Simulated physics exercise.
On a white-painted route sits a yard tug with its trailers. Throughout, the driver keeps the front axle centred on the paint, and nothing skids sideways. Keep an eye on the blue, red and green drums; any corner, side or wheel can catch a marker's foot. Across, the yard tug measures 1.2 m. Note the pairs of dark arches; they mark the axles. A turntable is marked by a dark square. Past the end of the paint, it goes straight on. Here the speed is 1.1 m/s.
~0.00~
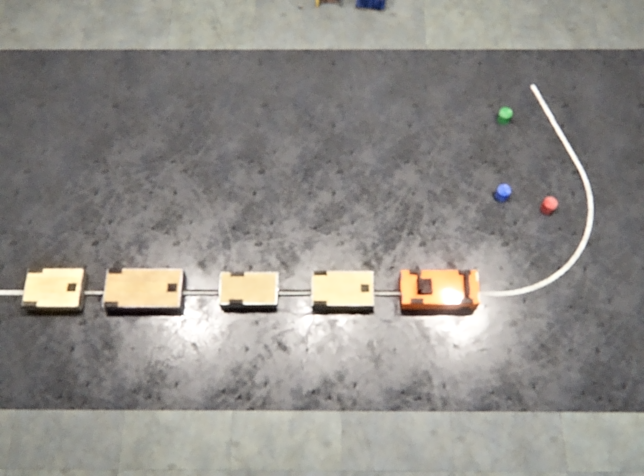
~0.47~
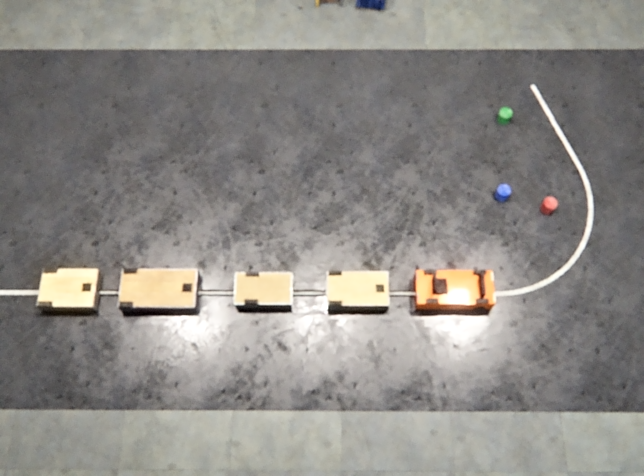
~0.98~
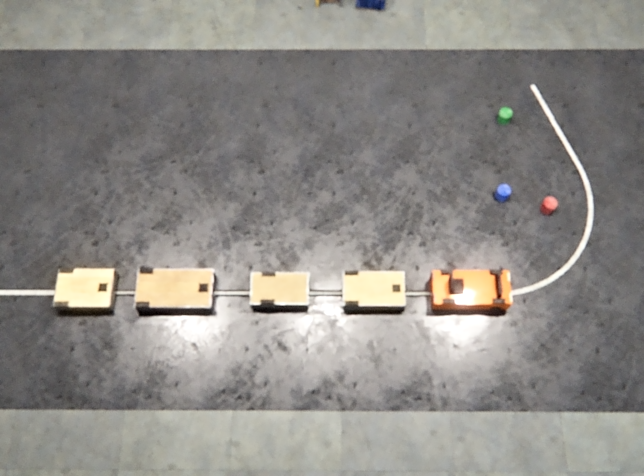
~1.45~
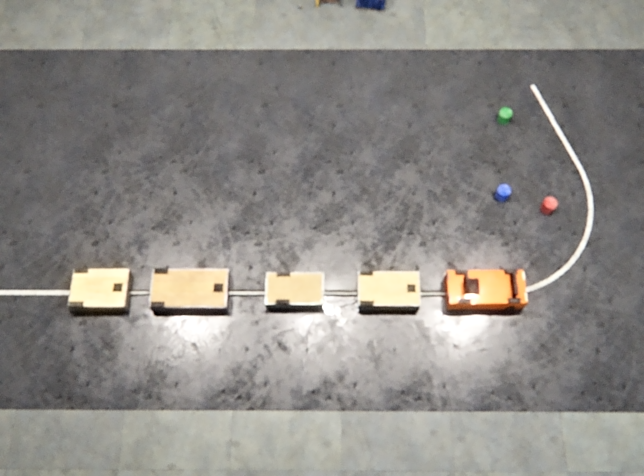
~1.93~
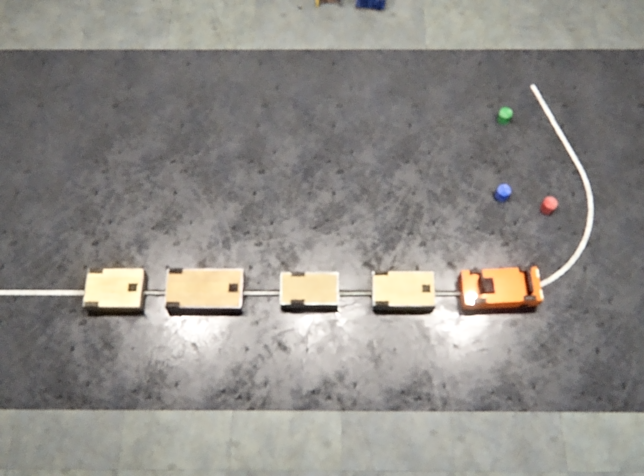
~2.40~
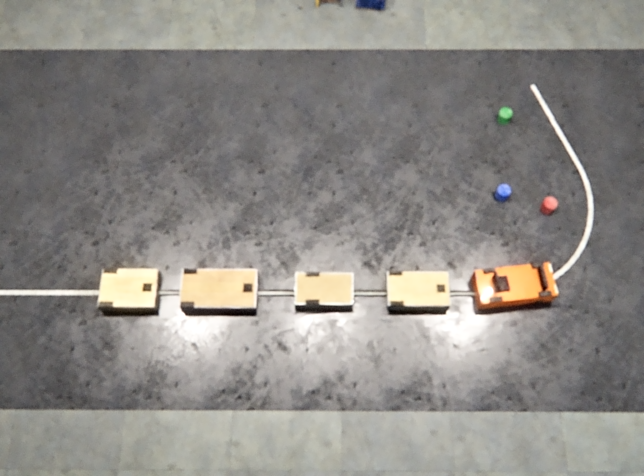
An orange tug pulling four tan trailers in a line sits on a white-painted route across a dark, mottled floor edged with paler grey strips, seen from high above by a still camera. At the right, small green, blue and red markers stand inside the line's upward curve. The train rolls slowly rightward along the straight, and the tug begins turning slightly upward at the bend while the trailers follow in line.
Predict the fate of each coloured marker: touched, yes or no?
Blue - no, red - yes, green - no.
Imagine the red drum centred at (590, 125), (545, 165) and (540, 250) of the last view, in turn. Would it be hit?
Results in order - no collision, collision, collision.
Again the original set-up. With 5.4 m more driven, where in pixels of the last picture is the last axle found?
Near (245, 288).
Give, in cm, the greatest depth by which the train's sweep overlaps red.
Red 85.
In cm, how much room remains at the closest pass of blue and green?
To spare - blue: 15, green: 10.
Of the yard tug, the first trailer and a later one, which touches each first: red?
For red, it is the front trailer.
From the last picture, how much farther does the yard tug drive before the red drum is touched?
8.0 m.
By 9.6 s, the last axle is at (302, 288) of the last picture, 5 cm off the line; the first trailer has hit red.
By 20.2 s, the last axle is at (535, 197) of the last picture, 225 cm off the line; blue has been passed with 15 cm to spare.
By 23.9 s, the last axle is at (533, 106) of the last picture, 80 cm off the line; green has been passed with 10 cm to spare.
By 26.2 s, the last axle is at (514, 54) of the last picture, 35 cm off the line; 1 of 3 struck in all.
